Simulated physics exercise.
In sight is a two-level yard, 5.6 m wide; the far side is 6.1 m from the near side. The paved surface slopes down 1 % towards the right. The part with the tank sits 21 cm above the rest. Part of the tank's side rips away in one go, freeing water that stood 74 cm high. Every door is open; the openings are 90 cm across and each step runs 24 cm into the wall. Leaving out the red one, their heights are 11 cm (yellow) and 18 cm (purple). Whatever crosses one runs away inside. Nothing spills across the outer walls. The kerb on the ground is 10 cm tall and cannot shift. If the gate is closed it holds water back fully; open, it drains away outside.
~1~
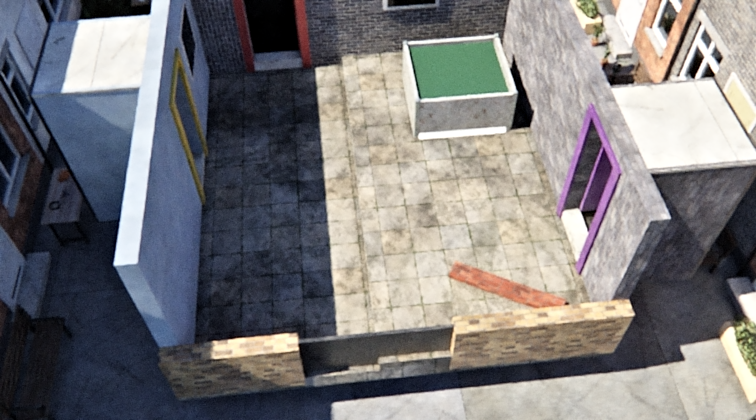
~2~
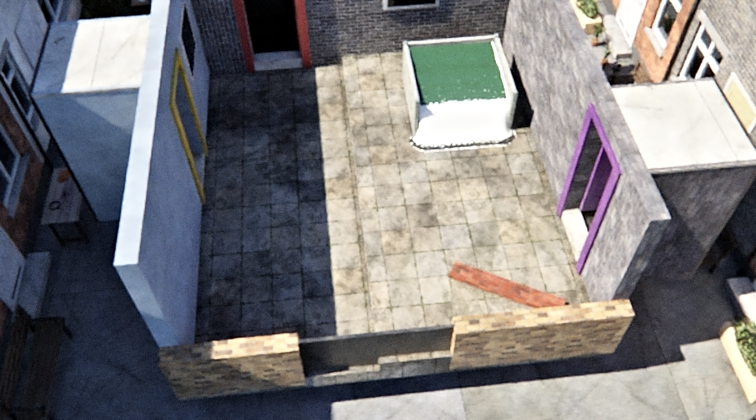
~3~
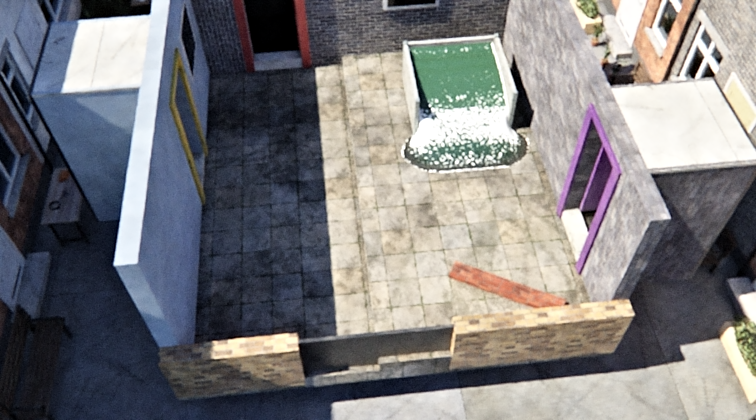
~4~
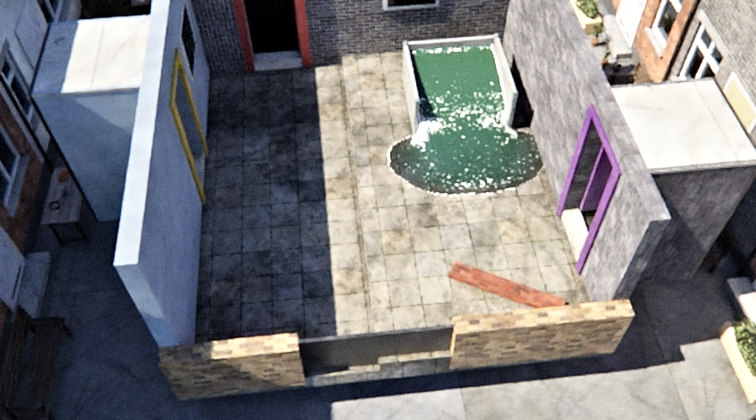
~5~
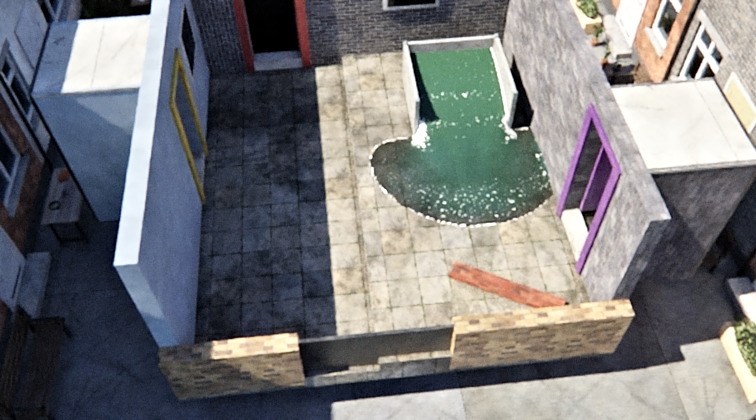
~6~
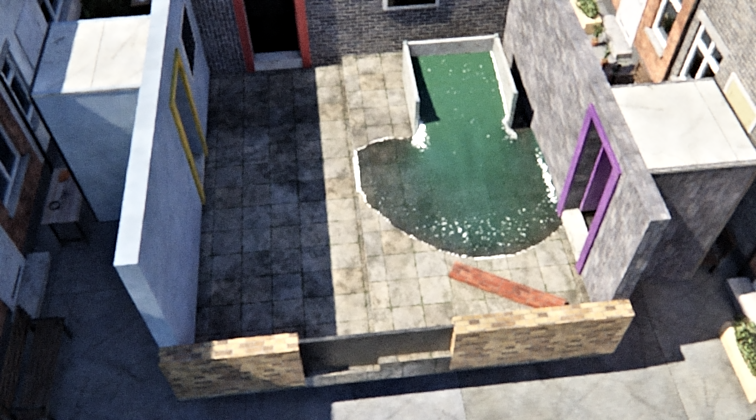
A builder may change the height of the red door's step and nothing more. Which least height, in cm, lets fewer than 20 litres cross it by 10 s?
It would have to be roughly 7 cm high.
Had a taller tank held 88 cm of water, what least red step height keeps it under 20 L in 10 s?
Then roughly 10.0 cm.
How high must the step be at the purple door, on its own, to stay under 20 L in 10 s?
About 13.5 cm at purple.
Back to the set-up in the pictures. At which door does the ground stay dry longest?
The red one.
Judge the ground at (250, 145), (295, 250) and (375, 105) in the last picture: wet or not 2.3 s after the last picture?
In that order: Not reached, wet, still dry.
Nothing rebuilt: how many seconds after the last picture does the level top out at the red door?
Near 9.0 s.
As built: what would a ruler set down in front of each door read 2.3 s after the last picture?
Depths in cm: Red 0, yellow 0, purple 17.
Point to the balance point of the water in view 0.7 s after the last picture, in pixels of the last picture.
At about (475, 177).
Then, 0.7 s after the last picture water covers 40 % of the floor, deepest (46 cm) near (598, 325); it has not reached the red door.
Then, 2.3 s after the last picture water covers 50 % of the floor, deepest (26 cm) near (598, 325); it has not reached the red door.
Then, 9.3 s after the last picture water covers 95 % of the floor, deepest (12 cm) near (335, 70); 10 cm at the red door, 0 litres in over its 22 cm step.
At the red door as built, the water peaked near 11 cm, 8.9 s after the last picture.
Run again over the same 10 s with other heights there, 27 litres in over 6.5 cm, 9 litres over 8.5 cm. The limit of 20 litres is kept from about 7 cm up.
